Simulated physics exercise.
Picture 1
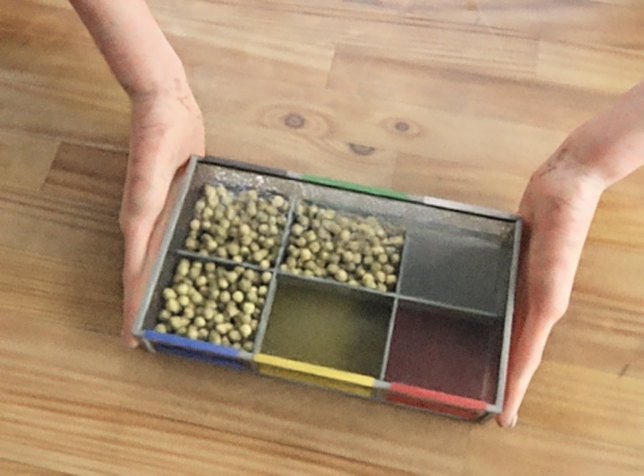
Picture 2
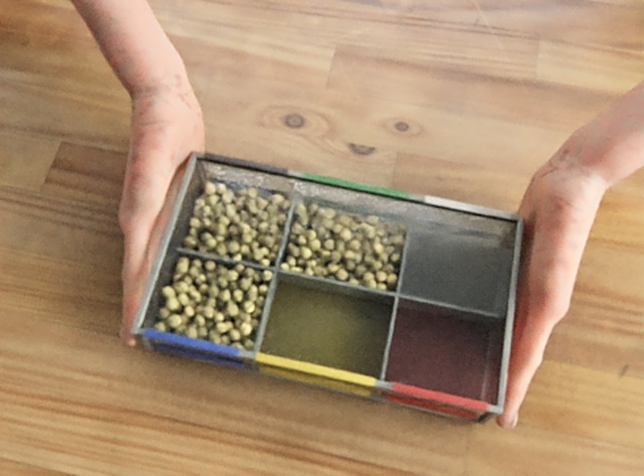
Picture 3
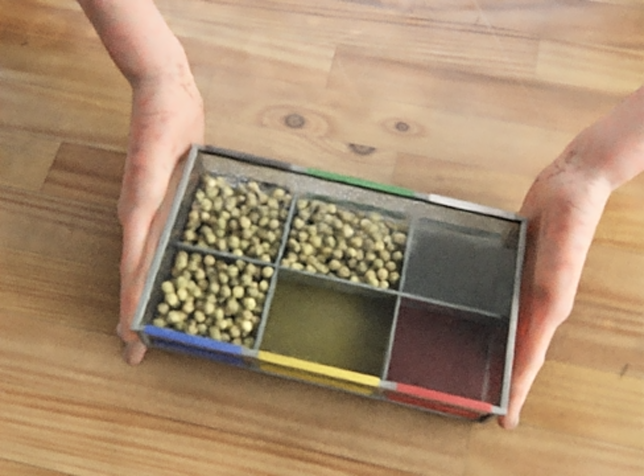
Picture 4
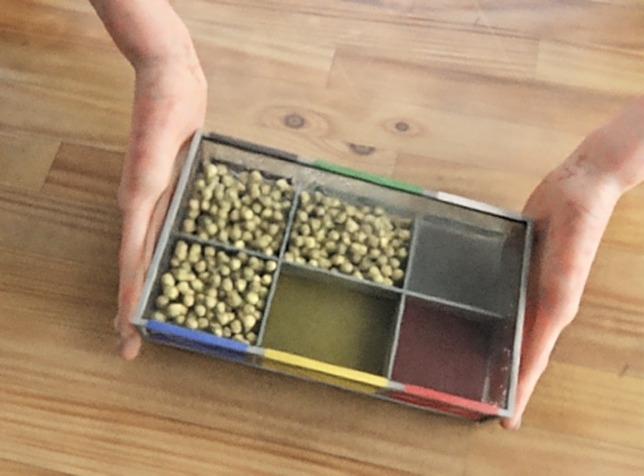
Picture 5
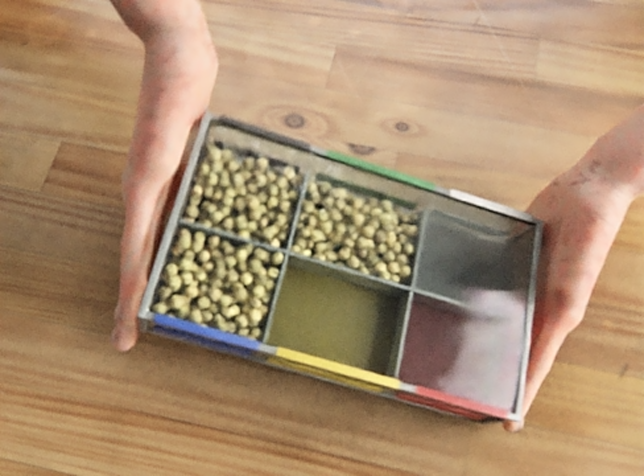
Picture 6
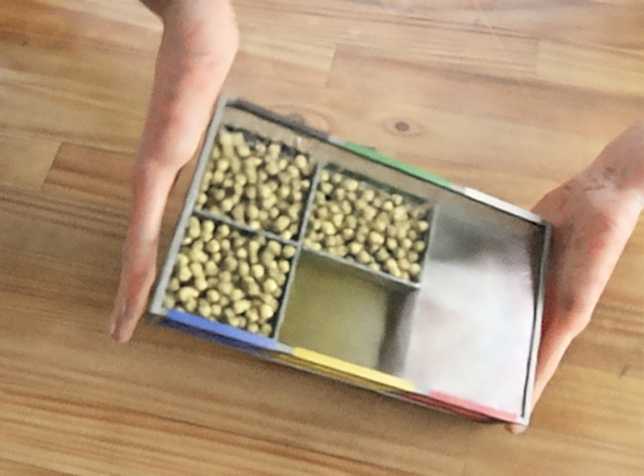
In this clip, two hands hold a clear-lidded, divided box with pale beans in three of its six compartments above a wooden surface, then gradually tilt it toward the right front corner as bright glare spreads across the right side.
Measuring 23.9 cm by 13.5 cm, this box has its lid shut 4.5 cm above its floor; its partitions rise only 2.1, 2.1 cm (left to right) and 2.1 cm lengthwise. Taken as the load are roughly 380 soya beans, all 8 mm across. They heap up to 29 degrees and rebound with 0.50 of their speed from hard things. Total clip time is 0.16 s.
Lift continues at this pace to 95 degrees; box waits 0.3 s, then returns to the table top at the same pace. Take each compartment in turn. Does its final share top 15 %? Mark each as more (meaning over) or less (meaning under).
Red - more; blue - less; green - less; yellow - less; white - more; black - less.
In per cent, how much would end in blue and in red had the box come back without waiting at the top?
Final amounts, blue 5% and red 50%.
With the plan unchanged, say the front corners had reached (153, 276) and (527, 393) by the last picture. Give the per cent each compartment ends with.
Result - red: 10 %; blue: 0 %; green: 25 %; yellow: 0 %; white: 65 %; black: 0 %.
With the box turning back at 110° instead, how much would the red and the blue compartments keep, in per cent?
In per cent, red 60 and blue 0.
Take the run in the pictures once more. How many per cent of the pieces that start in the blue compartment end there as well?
Around 0 per cent of it.
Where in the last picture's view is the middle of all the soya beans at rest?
Once everything settles, the centre is around (454, 335).
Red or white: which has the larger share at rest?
Red compartment.
Then, 0.57 s after the last picture, tilt 95 degrees; red 45 %, blue 5 %, green 5 %, yellow 10 %, white 30 %.
Then, 0.95 s after the last picture, tilt 55 degrees; red 60 %, yellow 5 %, white 35 %.
Then, 1.42 s after the last picture, tilt 0 degrees; red 60 %, yellow 5 %, white 35 %.
In the end, red 60 %, blue 0 %, green 0 %, yellow 5 %, white 35 %, black 0 %.
